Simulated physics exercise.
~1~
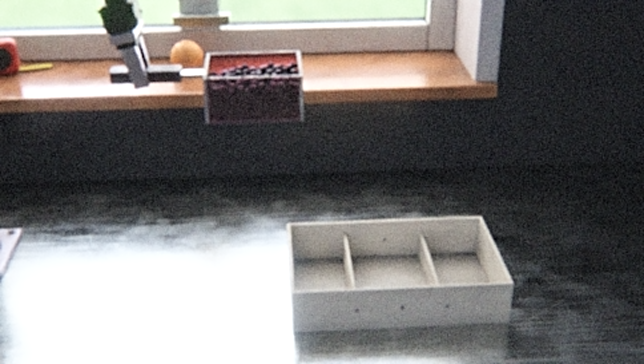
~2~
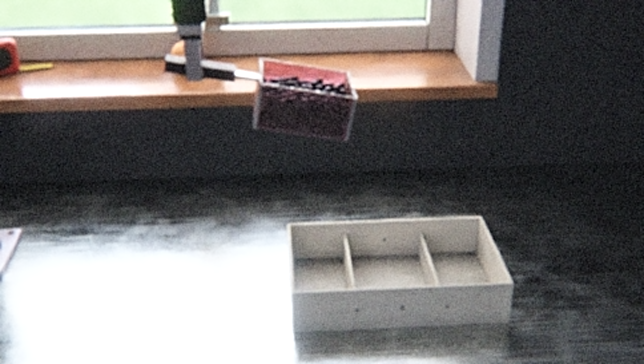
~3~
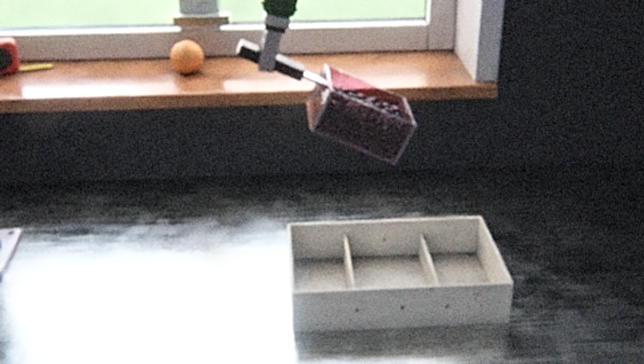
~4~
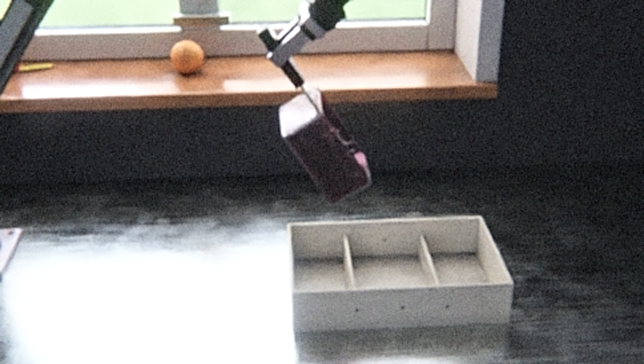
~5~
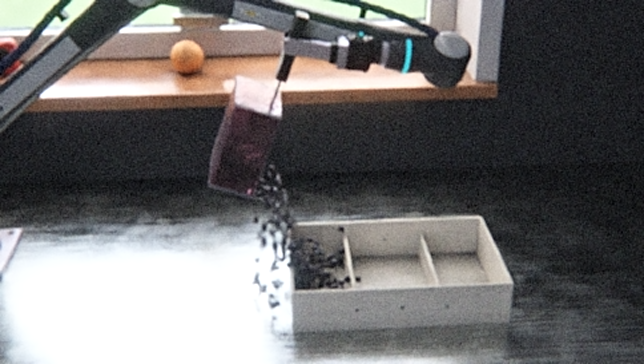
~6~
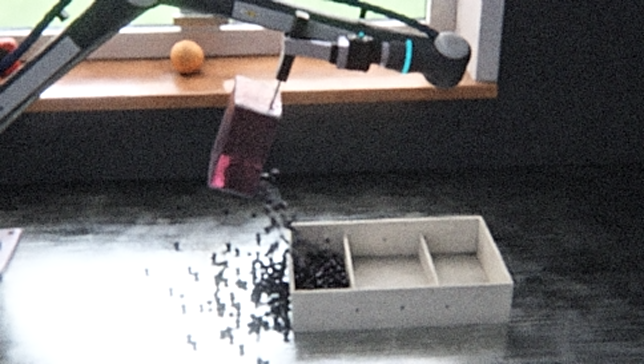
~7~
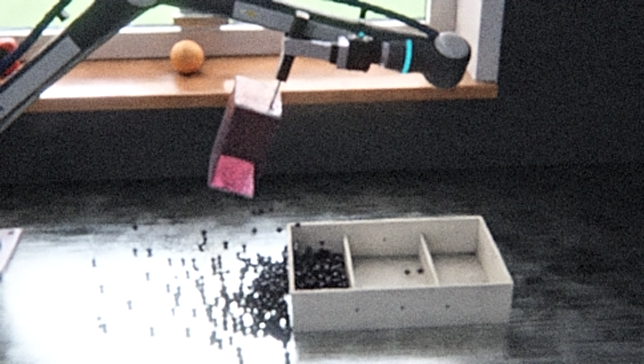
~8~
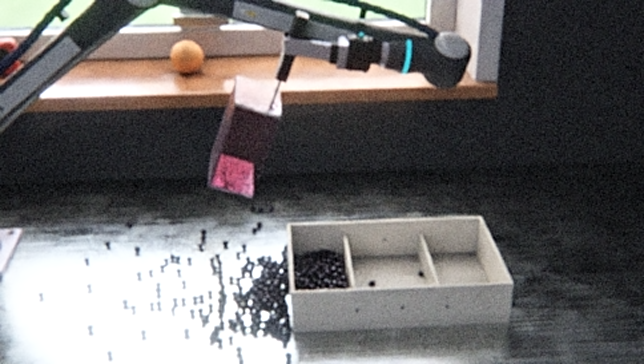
The clip opens with a robot arm holding a reddish box of small dark beads near a windowsill, above a dark table where a pale tray with three compartments sits. The arm carries the box to the right, tipping it gradually as it goes. It then swings the box back left and tilts it steeply, and beads pour out around the tray's left end. Some fill the left compartment while many others miss and scatter across the table. The box empties and stays tipped, leaving a dark heap in the left compartment, a few beads in the middle one and many strewn on the table.
